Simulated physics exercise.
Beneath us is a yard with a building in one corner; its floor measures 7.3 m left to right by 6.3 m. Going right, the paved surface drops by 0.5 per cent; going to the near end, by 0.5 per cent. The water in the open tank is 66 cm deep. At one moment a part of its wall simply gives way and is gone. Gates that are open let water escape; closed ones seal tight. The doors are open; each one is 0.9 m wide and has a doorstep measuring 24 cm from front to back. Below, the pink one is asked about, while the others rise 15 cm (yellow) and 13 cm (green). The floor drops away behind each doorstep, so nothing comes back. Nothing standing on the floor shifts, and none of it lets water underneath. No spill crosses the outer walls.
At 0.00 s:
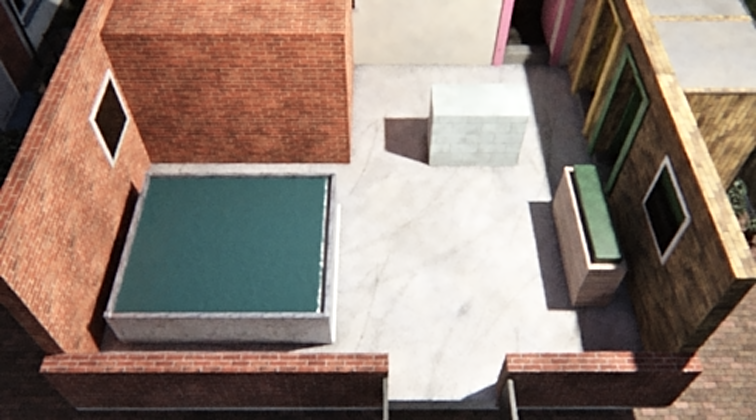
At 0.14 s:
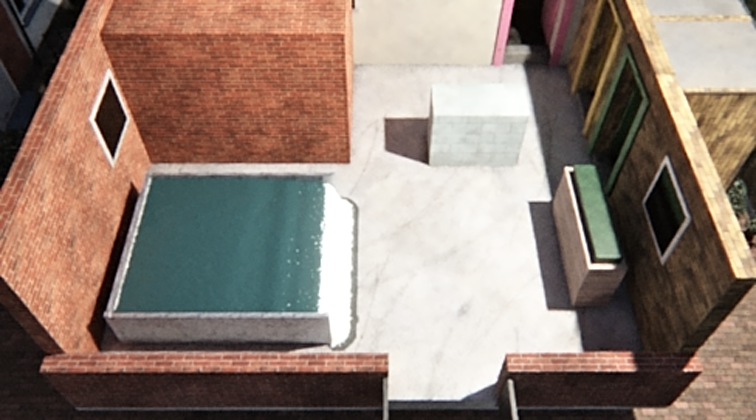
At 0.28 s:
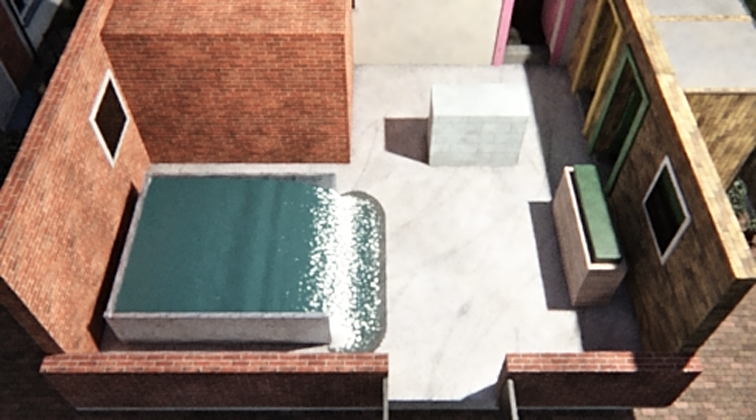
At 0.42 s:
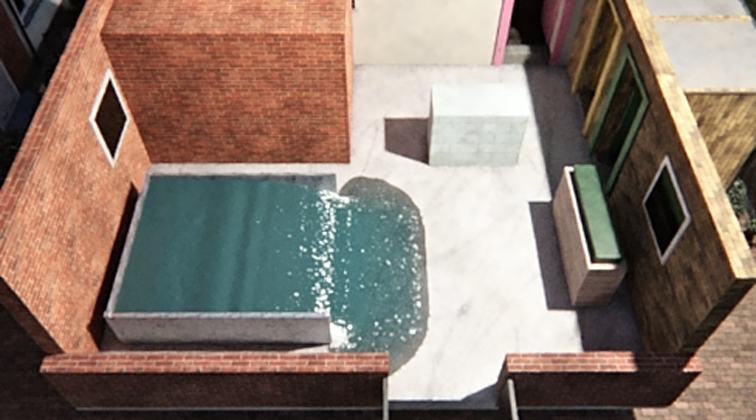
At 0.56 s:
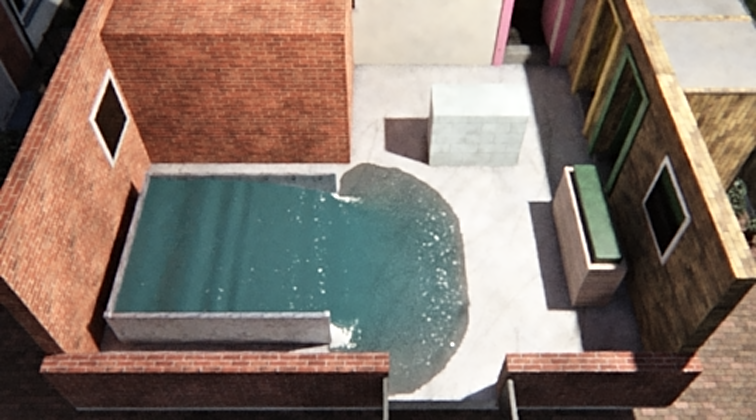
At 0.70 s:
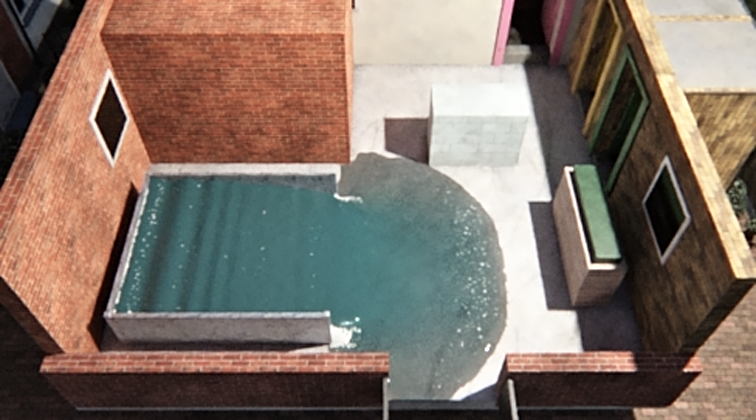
At first, still blue-green water fills an open tank on the left of a walled brick yard, with pale paving around it. Then the tank's right side is suddenly gone and foaming water pours out, spreading rightward in a widening, rounded sheet across the paving, past the middle of the yard.
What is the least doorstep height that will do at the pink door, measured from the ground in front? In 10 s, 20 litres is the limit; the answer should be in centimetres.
The least height is some 23 cm.
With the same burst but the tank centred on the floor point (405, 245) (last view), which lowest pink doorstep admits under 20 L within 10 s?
That setup calls for roughly 29 cm.
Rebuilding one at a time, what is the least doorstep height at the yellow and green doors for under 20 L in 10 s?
About 12.5 cm at yellow and about 27 cm at green.
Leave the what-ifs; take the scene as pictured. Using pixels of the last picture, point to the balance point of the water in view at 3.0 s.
I'd put it close to (423, 258).
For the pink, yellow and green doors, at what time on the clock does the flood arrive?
Front log: Pink = 3.0 s, yellow = 2.2 s, green = 1.6 s.
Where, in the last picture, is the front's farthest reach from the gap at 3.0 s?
Around pixel (564, 70).
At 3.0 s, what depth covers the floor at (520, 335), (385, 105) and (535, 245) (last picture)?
10, 2 and 31 cm, respectively.
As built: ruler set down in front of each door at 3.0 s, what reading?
Door by door in cm - pink 8, yellow 15, green 24.
After 1.4 s water covers 50 % of the floor, deepest (38 cm) near (554, 265); it has not reached the pink door.
After 3.0 s water covers 65 % of the floor, deepest (45 cm) near (639, 356); 8 cm at the pink door, 0 litres in over its 26 cm doorstep.
After 10.0 s water covers 95 % of the floor, deepest (16 cm) near (595, 189); 11 cm at the pink door, 9 litres in over its 26 cm doorstep.
At the pink door as built, the water arrived by 3.0 s and peaked near 31 cm at 4.6 s.
Run again over the same 10 s with other heights there, 59 litres in over 18.5 cm, 3 litres over 29 cm. The limit of 20 litres is kept from about 23 cm up.
